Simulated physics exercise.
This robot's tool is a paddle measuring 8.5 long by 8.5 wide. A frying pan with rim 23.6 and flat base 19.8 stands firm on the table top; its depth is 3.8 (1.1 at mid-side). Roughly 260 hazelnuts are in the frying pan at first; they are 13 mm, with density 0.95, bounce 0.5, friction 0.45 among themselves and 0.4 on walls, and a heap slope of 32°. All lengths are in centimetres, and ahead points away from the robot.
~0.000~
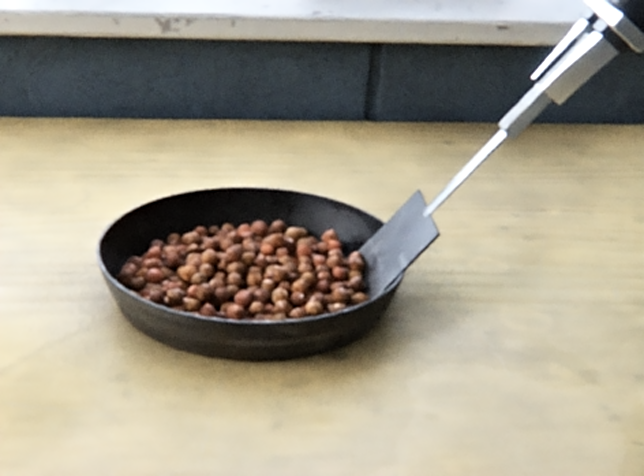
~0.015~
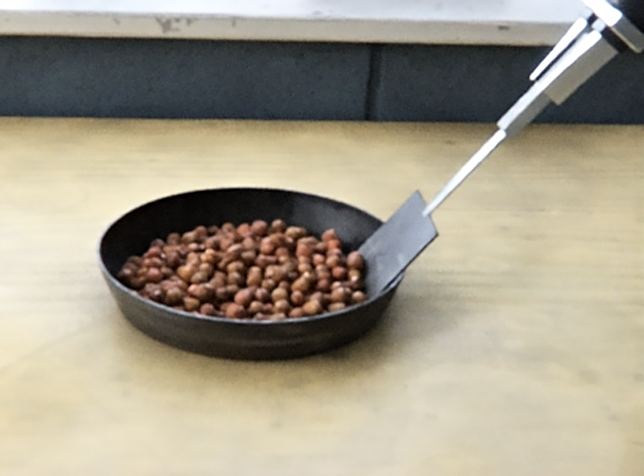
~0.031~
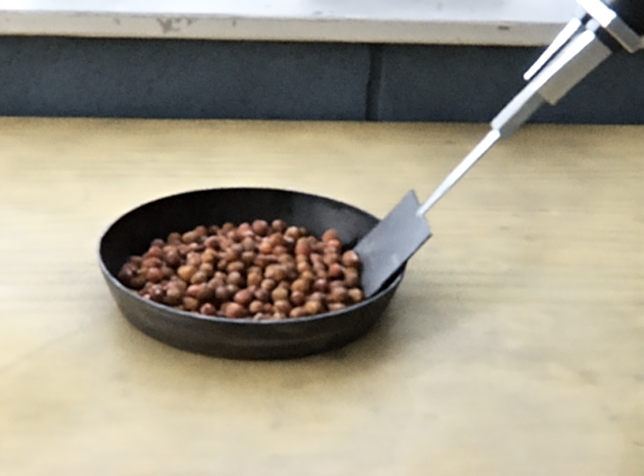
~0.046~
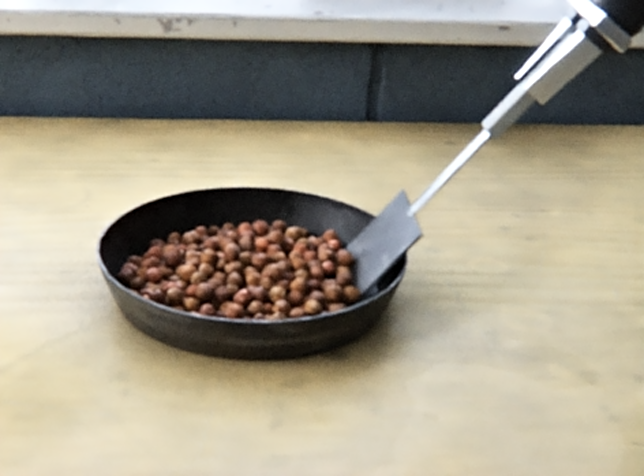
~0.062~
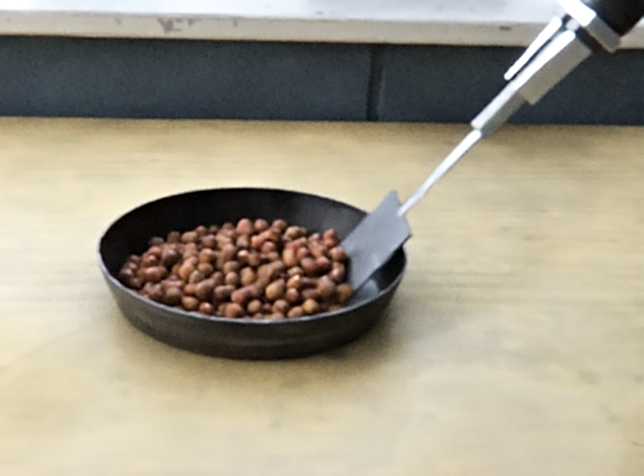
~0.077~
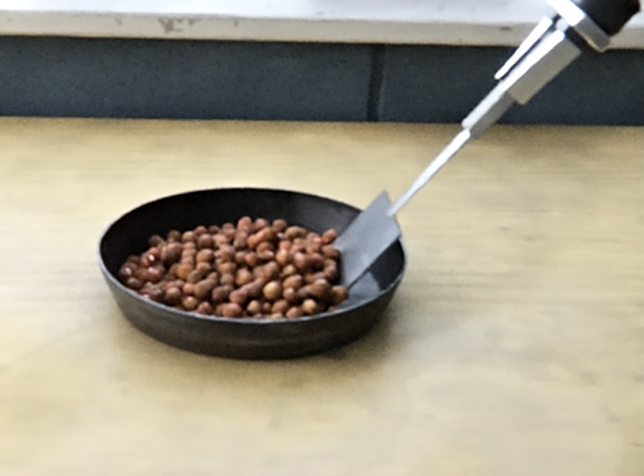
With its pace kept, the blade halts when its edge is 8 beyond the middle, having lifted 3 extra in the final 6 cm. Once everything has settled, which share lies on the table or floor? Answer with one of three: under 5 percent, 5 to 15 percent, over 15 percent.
5 to 15 percent.
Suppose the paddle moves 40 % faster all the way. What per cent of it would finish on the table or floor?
Estimated share: Some 15 %.
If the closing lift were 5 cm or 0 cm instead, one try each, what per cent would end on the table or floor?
It comes to around 10 per cent on the first try and around 0 per cent on the second.
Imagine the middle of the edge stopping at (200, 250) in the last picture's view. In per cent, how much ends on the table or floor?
Roughly 0 per cent, I'd say.
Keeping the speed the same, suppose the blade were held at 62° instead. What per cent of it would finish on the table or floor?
10 %.
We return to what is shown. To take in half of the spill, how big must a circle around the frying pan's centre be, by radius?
It works out to near 24 cm.
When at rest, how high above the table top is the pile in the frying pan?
About 5.0 centimetres.
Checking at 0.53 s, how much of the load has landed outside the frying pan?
Some 8 per cent of the load.
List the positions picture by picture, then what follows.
In the first frame, paddle top edge at (429, 211), sloping 51°; upper third of the load around (265, 271), from x 125 to 360, top at y 230; 258 in the frying pan.
In the second frame, paddle top edge at (428, 211), sloping 51°; upper third of the load around (268, 271), from x 125 to 360, top at y 230.
In the third frame, paddle top edge at (422, 211), sloping 51°; upper third of the load around (269, 270), from x 125 to 355, top at y 230.
In the fourth frame, paddle top edge at (413, 211), sloping 51°; upper third of the load around (267, 266), from x 125 to 350, top at y 230.
In the fifth frame, paddle top edge at (403, 211), sloping 51°; upper third of the load around (263, 265), from x 125 to 350, top at y 230.
In the sixth frame, paddle top edge at (393, 211), sloping 51°; upper third of the load around (262, 264), from x 125 to 350, top at y 225; 258 in the frying pan.
By 0.18 s, sloping 51°, highest piece 5 above the table; 258 in the frying pan.
By 0.28 s, sloping 51°, highest piece 6 above the table; 258 in the frying pan.
By 0.53 s, sloping 51°, highest piece 5 above the table; 238 in the frying pan, 20 on the table or floor.
By 1.58 s, sloping 51°, highest piece 5 above the table; 237 in the frying pan, 21 on the table or floor.
Final count, 237 in the frying pan, 21 on the table or floor. That is 8 % on the table or floor.
